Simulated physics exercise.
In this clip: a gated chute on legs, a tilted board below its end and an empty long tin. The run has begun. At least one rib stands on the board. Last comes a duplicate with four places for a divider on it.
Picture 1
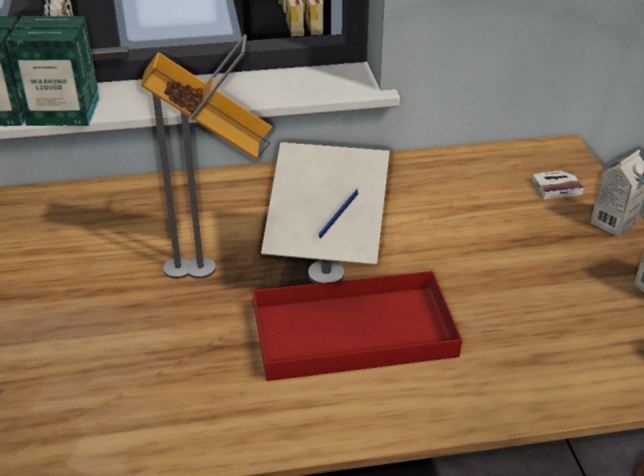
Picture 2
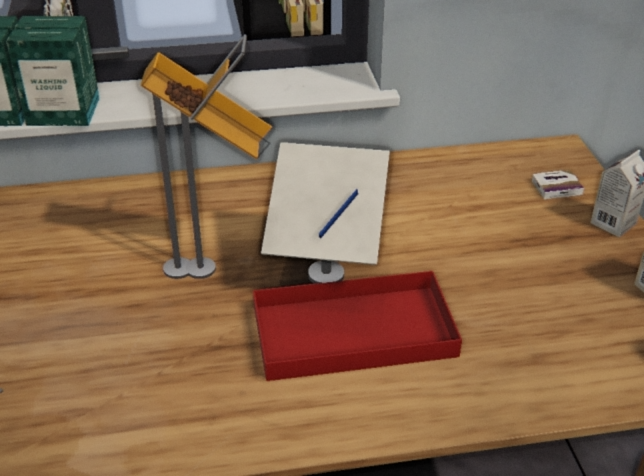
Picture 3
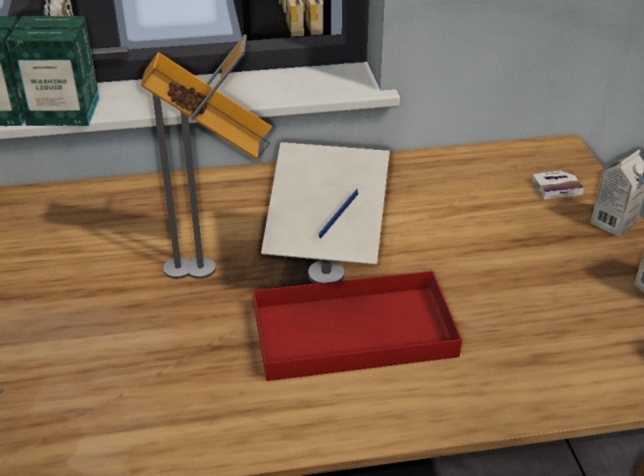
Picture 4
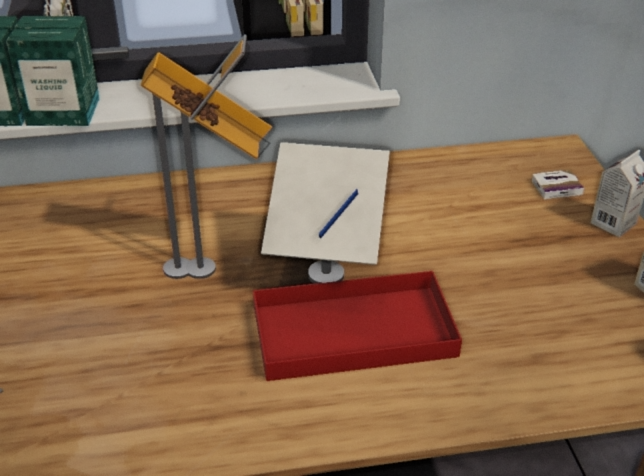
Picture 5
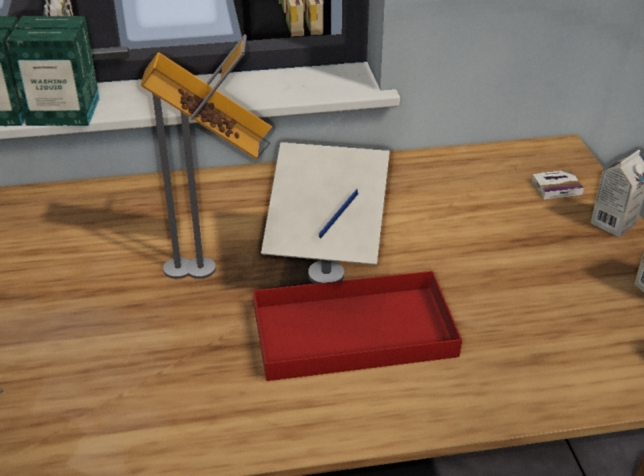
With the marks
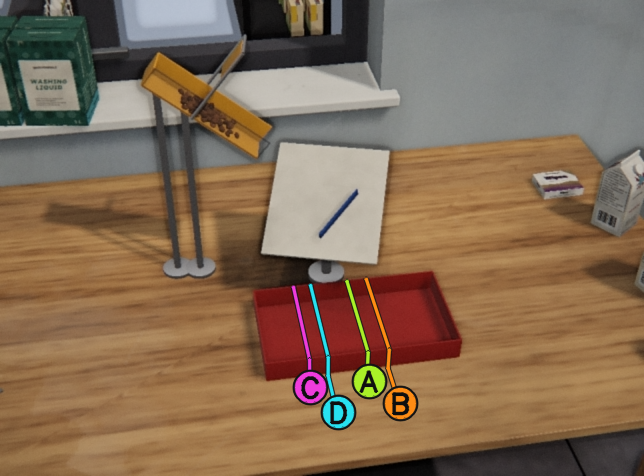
At the start, brown bits sit bunched behind a gate in a sloping orange chute on legs, above a tilted pale board with a blue rib and an empty red tin. The gate swings upward, then the bits slide down the chute, spreading out, while everything else stays still.
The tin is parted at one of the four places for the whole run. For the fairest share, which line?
Line C.
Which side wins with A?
The left side.
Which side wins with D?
The left side.
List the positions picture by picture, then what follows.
The first picture shows load behind the gate near (183, 99), bits of dog kibble; lip of the chute near (258, 151), sloping fairly steeply.
The second picture shows middle of the board near (327, 201), tilted gently; middle of its low edge near (318, 258); of its high edge near (335, 147).
The third picture shows front corners of the tin near (266, 363) and (461, 340), empty; front of the load near (203, 108).
The fourth picture shows middle of the load near (195, 101); its front near (217, 122), close to a third of the way to the lip; rib from (357, 189) to (319, 234).
The fifth picture shows middle of the load near (206, 109); its front near (237, 135), close to two thirds of the way to the lip.
On the marked copy, line A crosses the front rim at (367, 351); line B crosses the front rim at (389, 349); line C crosses the front rim at (309, 358); line D crosses the front rim at (328, 356).
If A is chosen, of what is caught, all but a few on the left of the divider, only a few on the right.
If B is chosen, of what is caught, all but a few on the left of the divider, only a few on the right.
If C is chosen, of what is caught, close to a third on the left of the divider, close to two thirds on the right.
If D is chosen, of what is caught, all but a few on the left of the divider, a small share on the right.
